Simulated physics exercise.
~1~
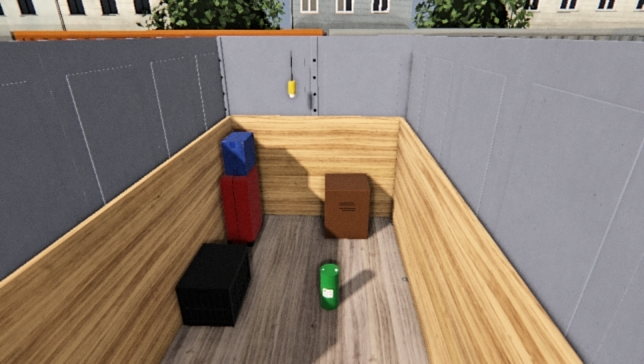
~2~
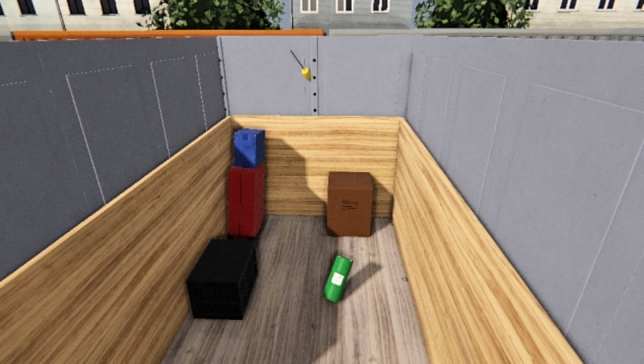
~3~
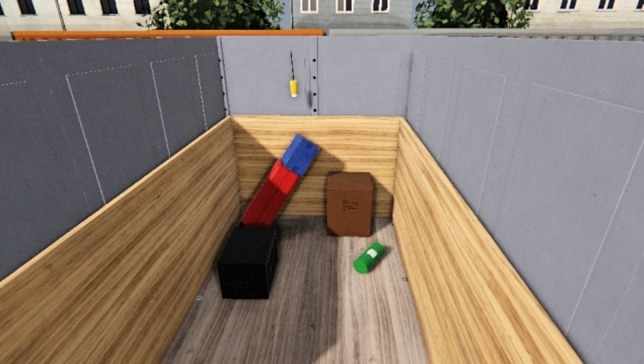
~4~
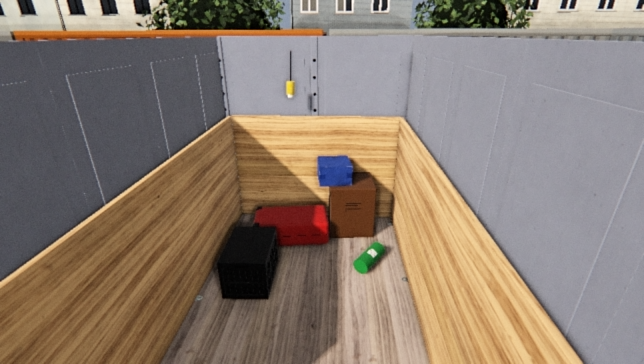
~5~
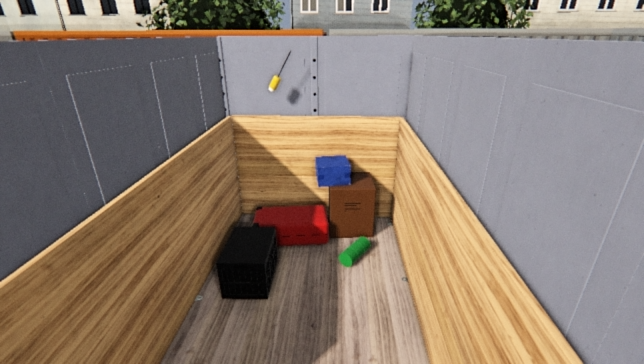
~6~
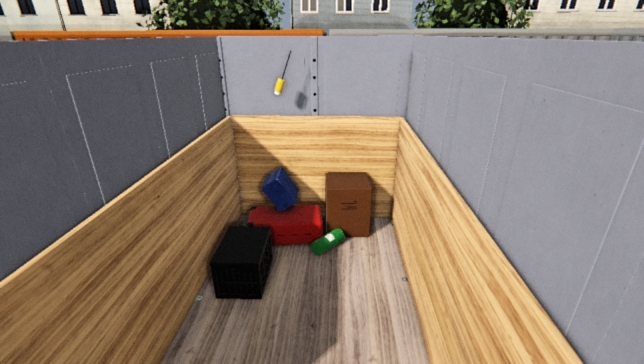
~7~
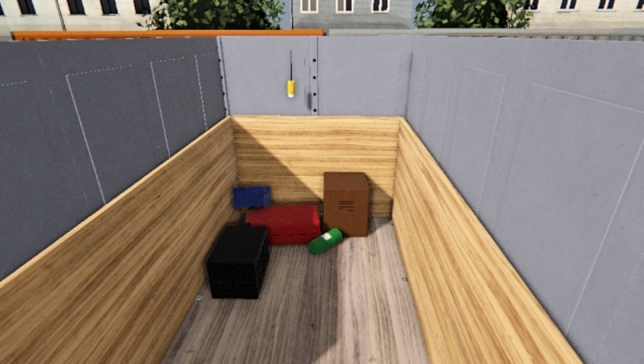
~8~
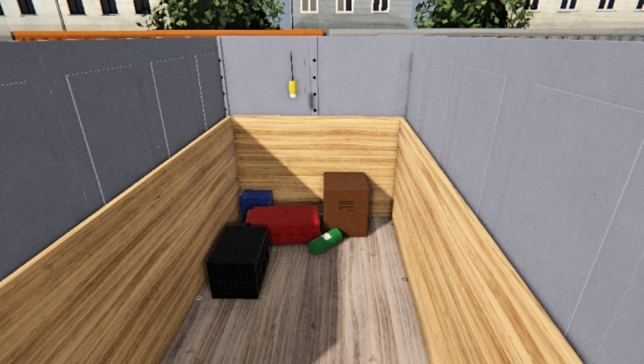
In the wood-lined load bay of a van, a blue box sits on an upright red case at the left, behind a black chest, with a green canister and a brown appliance to the right. The hanging lamp swings, and the chest and canister shift forwards and right as the canister tips over. The red case topples right, and the blue box lands on the brown appliance. The lamp swings left, the canister rolls left, and the box tumbles back across the fallen case. It drops behind the case by the left wall, where everything settles, the appliance still upright.
